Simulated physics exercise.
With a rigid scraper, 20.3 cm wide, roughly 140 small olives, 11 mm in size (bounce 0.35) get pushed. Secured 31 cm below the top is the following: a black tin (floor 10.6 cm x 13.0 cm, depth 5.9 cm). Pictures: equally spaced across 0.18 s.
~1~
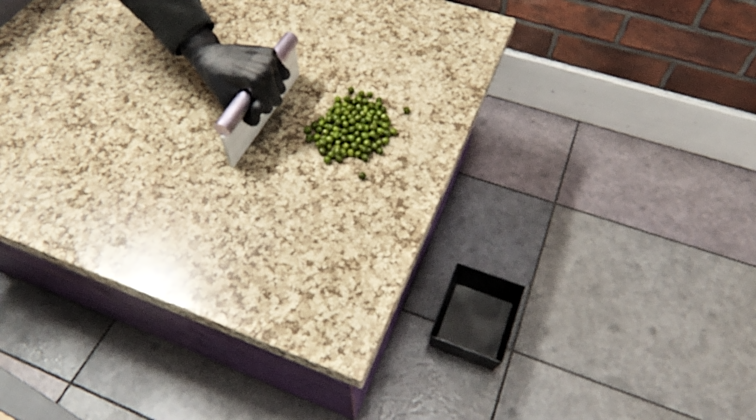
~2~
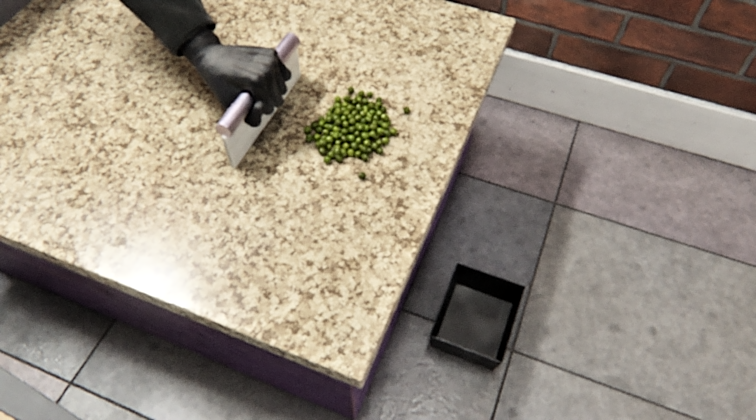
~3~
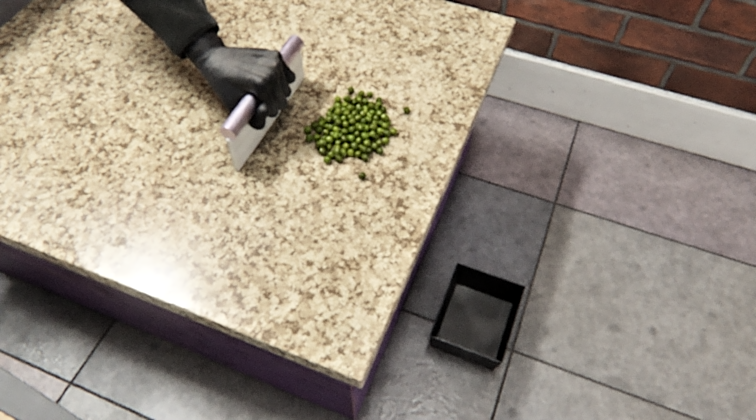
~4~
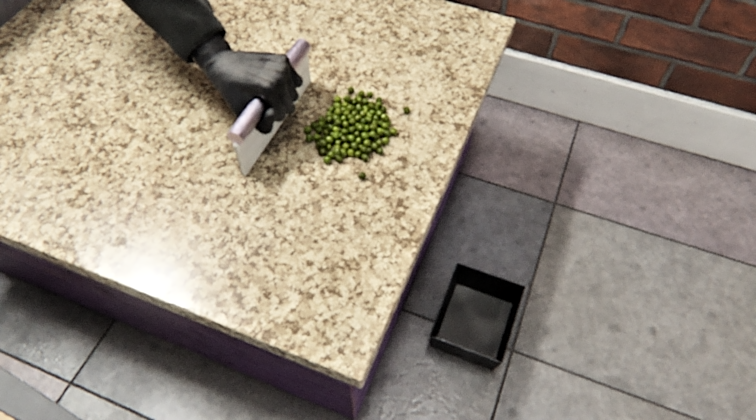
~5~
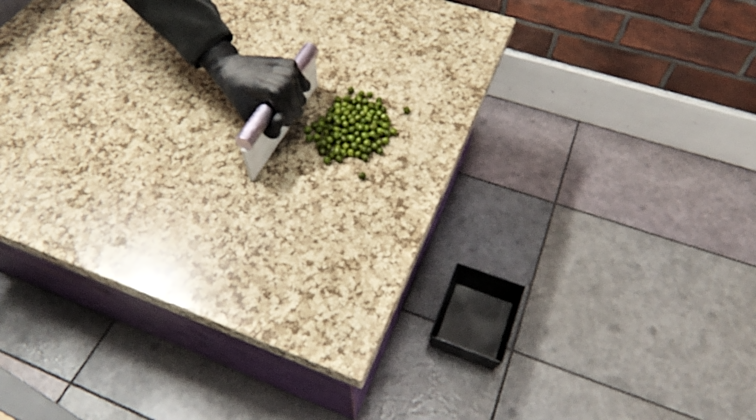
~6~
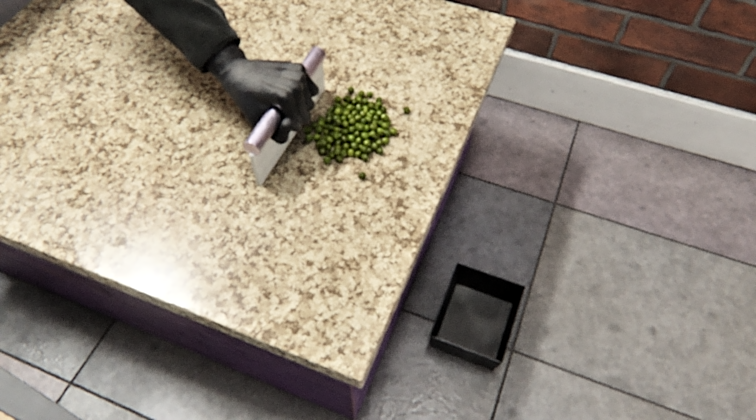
A black-gloved hand slides a scraper slightly right across a speckled countertop toward small green olives.
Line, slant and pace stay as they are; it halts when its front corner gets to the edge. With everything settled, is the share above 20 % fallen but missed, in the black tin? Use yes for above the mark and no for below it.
Missed: No; black tin: Yes.
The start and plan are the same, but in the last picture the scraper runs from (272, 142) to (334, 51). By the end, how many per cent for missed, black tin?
When it all settles, 75 percent has missed, while the black tin gets 10 percent.
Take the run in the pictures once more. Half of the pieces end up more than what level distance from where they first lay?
Level distance: Near 26 cm.
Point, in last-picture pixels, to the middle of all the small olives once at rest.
(476, 299).
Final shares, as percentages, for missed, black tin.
15 per cent is missed, and the black tin gets 55 per cent.
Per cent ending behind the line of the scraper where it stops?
Estimate: Close to 35 %.
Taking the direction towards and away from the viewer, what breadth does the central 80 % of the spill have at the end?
Close to 20 cm from front to back.
Then, 0.30 s after the last picture, scraper 17 cm from its start, spill 15 cm wide; still on top 100 %.
Then, 0.59 s after the last picture, scraper 28 cm from its start, spill 19 cm wide; off the edge, not caught 30 %, still on top 70 %.
Then, 0.84 s after the last picture, scraper 29 cm from its start, spill 21 cm wide; black tin 55 %, off the edge, not caught 15 %, still on top 30 %.
In the end, black tin 55 %, fallen but missed 15 %, still on top 30 %.
